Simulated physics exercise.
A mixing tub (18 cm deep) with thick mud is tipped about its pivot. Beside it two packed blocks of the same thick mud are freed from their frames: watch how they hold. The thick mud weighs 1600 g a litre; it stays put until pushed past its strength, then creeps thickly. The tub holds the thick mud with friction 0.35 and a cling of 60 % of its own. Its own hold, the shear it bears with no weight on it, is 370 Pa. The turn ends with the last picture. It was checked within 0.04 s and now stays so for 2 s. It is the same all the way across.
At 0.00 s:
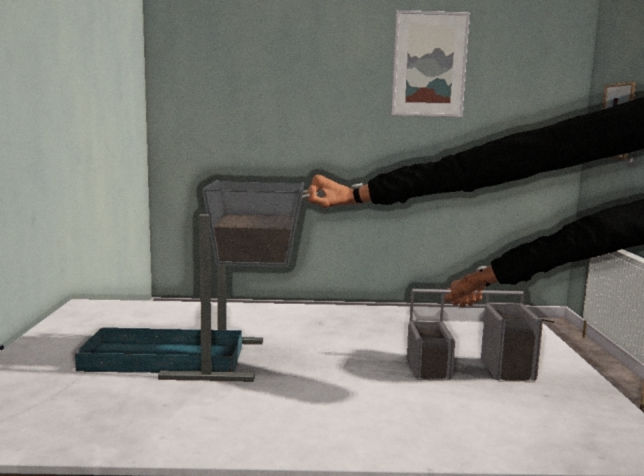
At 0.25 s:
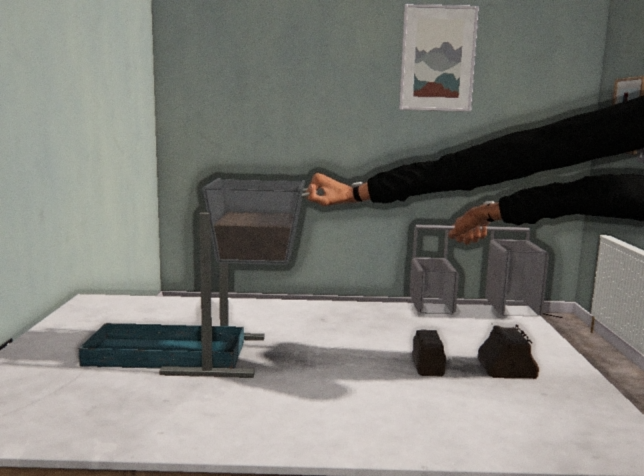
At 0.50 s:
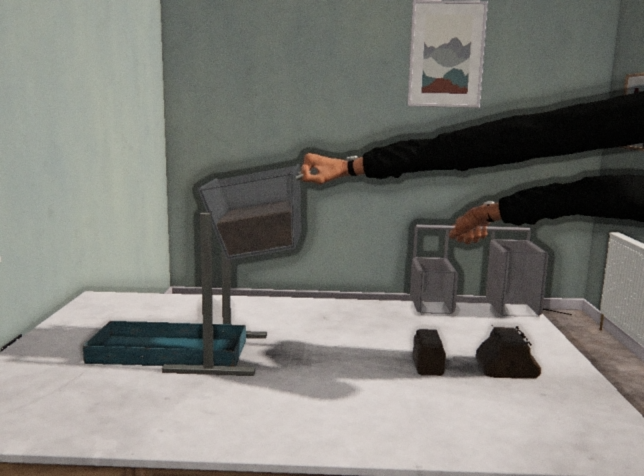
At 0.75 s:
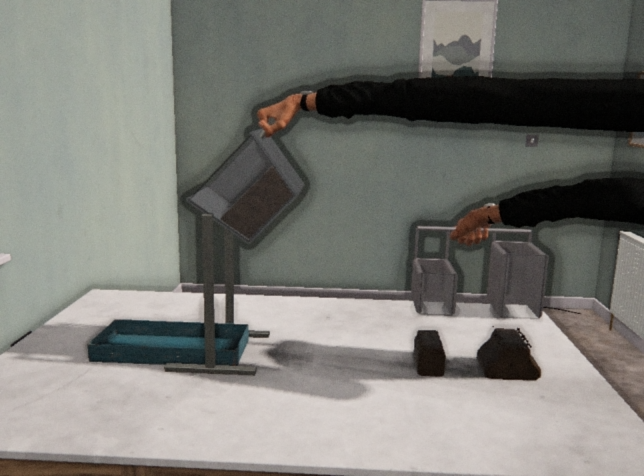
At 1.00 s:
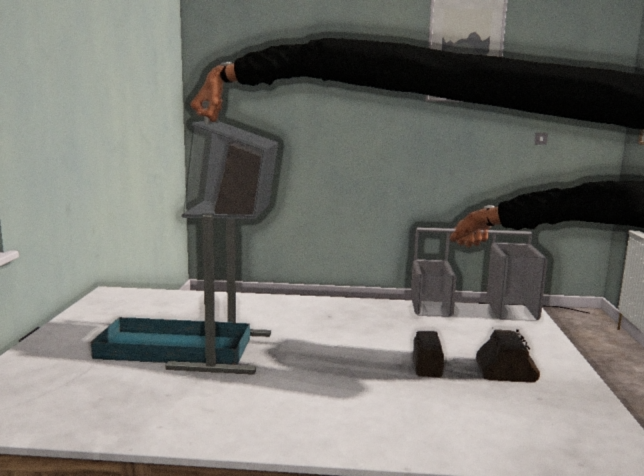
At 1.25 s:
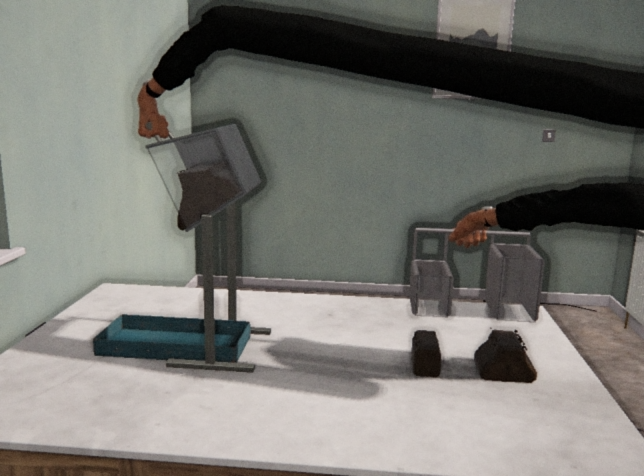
Two dark-sleeved arms reach in from the right over a white table in a green-walled room, seen from the front and slightly above. One hand holds a clear tub of brown mud on a grey stand behind a teal tray at left, the other two clear moulds. The moulds rise off two dark blocks, which settle slightly, then the tub swings leftward past upright, its mud shifting late, as the view drifts slightly.
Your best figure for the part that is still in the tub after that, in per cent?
The part that is still in the tub after that is near 0 %.
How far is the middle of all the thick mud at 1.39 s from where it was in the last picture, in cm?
Some 12 cm.
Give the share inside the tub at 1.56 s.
Near 0 %.
After 1.39 s, the tub is at 114 degrees and holds 37 %.
After 1.56 s, the tub is at 114 degrees and holds 0 %.
After 1.73 s, the tub is at 114 degrees and holds 0 %.
After 1.90 s, the tub is at 114 degrees and holds 0 %.
After 3.25 s, the tub is at 114 degrees and holds 0 %.
